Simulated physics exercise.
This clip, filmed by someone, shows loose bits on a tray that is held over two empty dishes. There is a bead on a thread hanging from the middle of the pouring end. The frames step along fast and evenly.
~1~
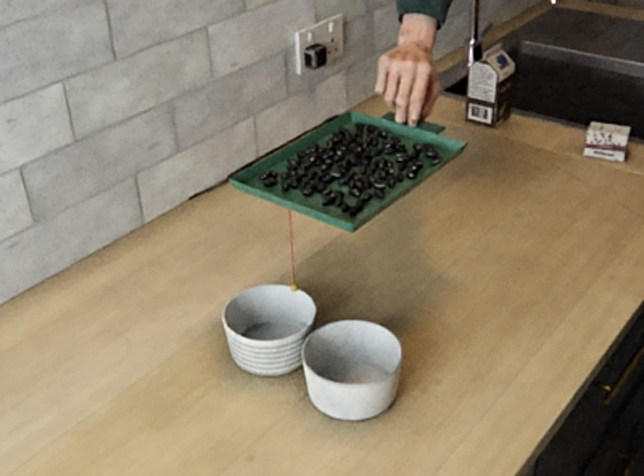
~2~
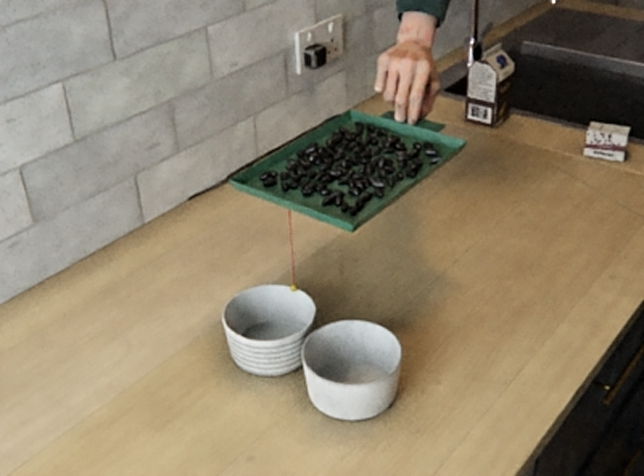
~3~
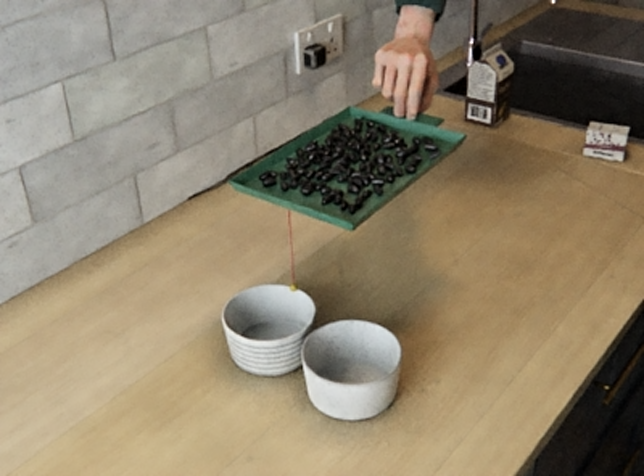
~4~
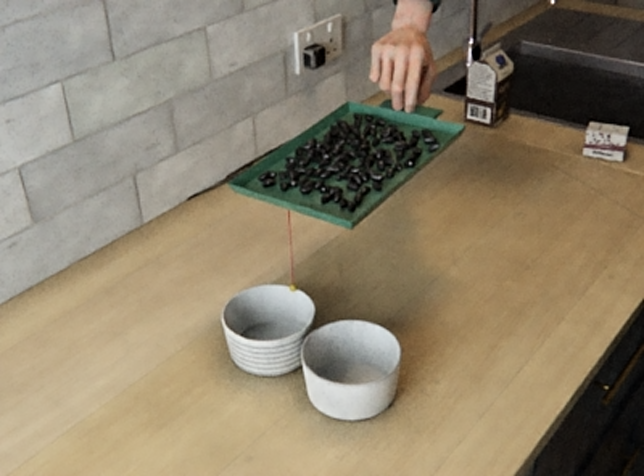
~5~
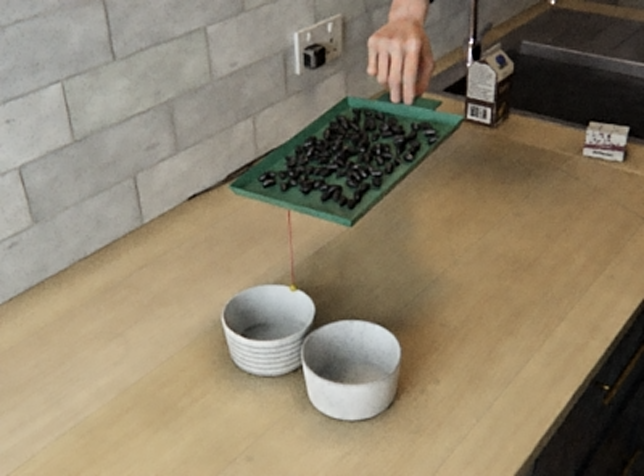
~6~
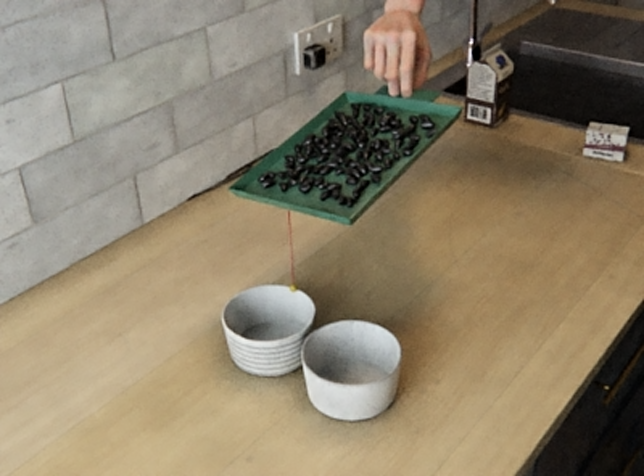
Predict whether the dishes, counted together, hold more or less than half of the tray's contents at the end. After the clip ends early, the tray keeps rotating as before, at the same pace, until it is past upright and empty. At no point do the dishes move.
The load will mostly be spilled.
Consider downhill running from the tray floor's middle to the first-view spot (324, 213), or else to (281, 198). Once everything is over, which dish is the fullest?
First try: The dish to the right; second try: The dish to the left.
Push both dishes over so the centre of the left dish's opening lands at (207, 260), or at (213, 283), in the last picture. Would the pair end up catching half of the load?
Catch, run one: Past the halfway mark; run two: Past the halfway mark.
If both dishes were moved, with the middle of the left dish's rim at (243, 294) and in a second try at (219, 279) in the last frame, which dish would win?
Taking the places in turn, it's the left side and then the left side.
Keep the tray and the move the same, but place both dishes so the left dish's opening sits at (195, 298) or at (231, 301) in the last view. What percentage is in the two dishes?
Some 20 percent in the first case, 50 percent in the second.
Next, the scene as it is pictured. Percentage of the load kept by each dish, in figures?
Left dish around 20, right dish around 0, both in a hundred.
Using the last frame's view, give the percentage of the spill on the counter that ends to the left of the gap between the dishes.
Close to 100 %.
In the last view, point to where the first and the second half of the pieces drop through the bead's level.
It passes near (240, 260) first and then near (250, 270).
Soon after the last picture, tray tipped steeply; all on the tray.
A little later, tray tipped right over; about a quarter on the tray; a small part in the left dish; about a third outside both; about a quarter in the air.
Later still, tray tipped past a quarter turn; about a quarter in the left dish; most outside both.
At rest, tray tipped past a quarter turn; none in the right dish; about a quarter in the left dish; most outside both.
